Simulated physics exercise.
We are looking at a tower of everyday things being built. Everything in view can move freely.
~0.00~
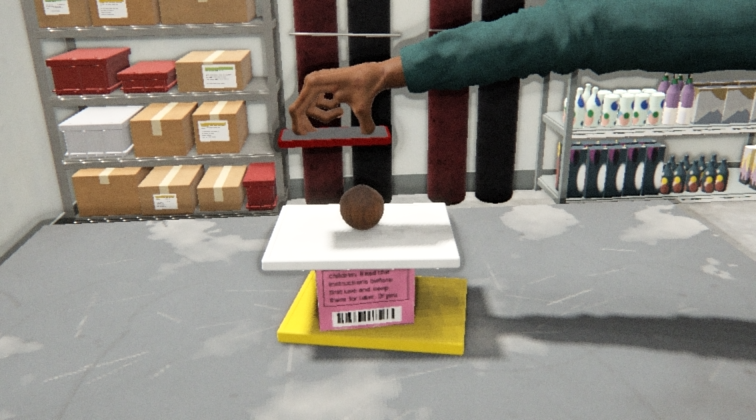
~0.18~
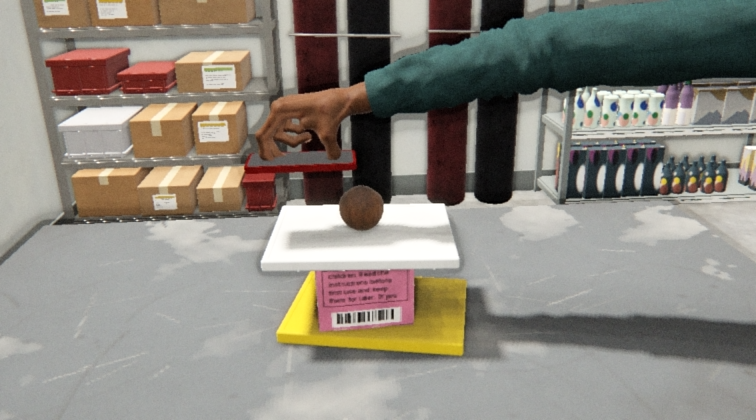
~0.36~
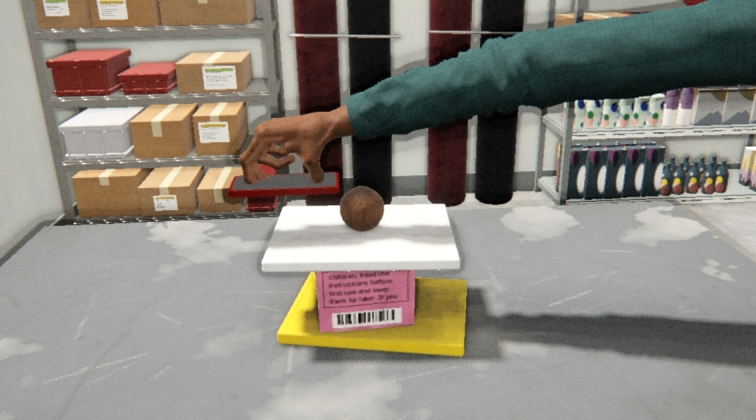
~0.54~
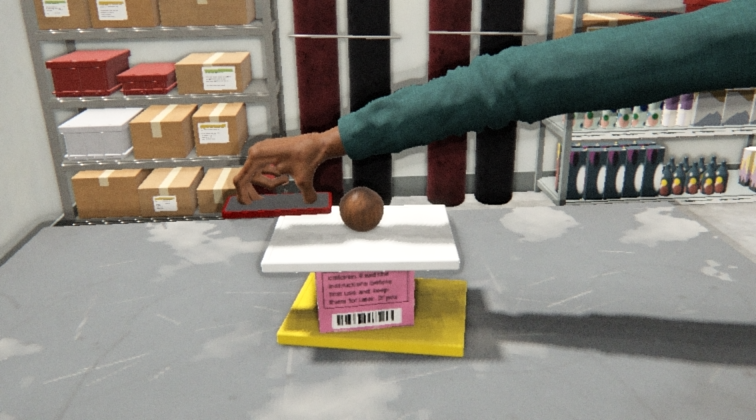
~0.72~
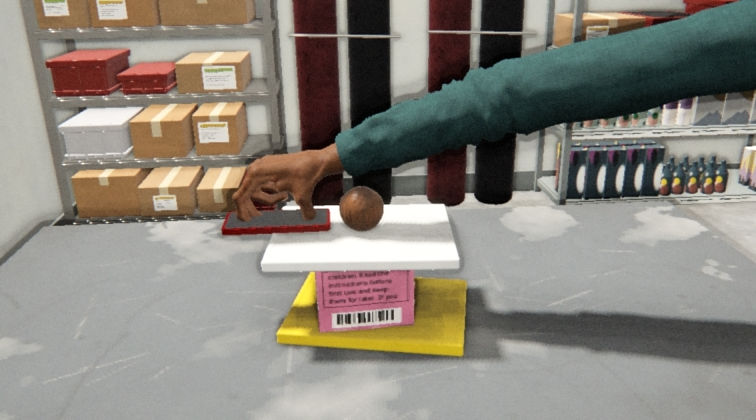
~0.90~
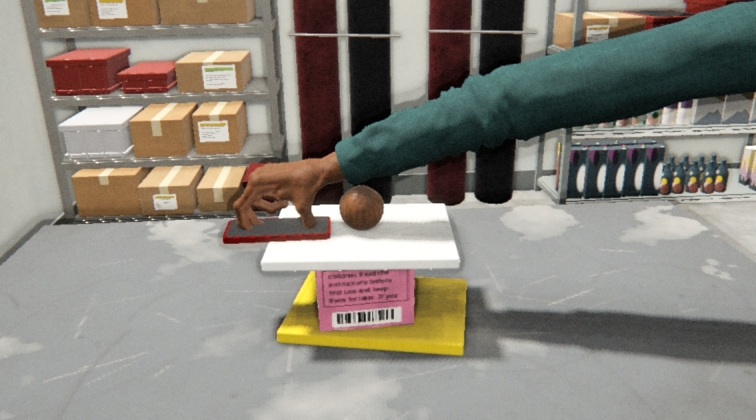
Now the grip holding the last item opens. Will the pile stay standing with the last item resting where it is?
Yes.
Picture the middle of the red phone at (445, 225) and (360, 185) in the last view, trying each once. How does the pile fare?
Case 1: Stable. Case 2: Collapse.
After 1.90 s, no change.
After 3.00 s, red phone resting near (278, 230).
In the end (4.0 s), all 5 unmoved. At the end, from the last picture's camera, red phone near (277, 230). The pile keeps its balance.
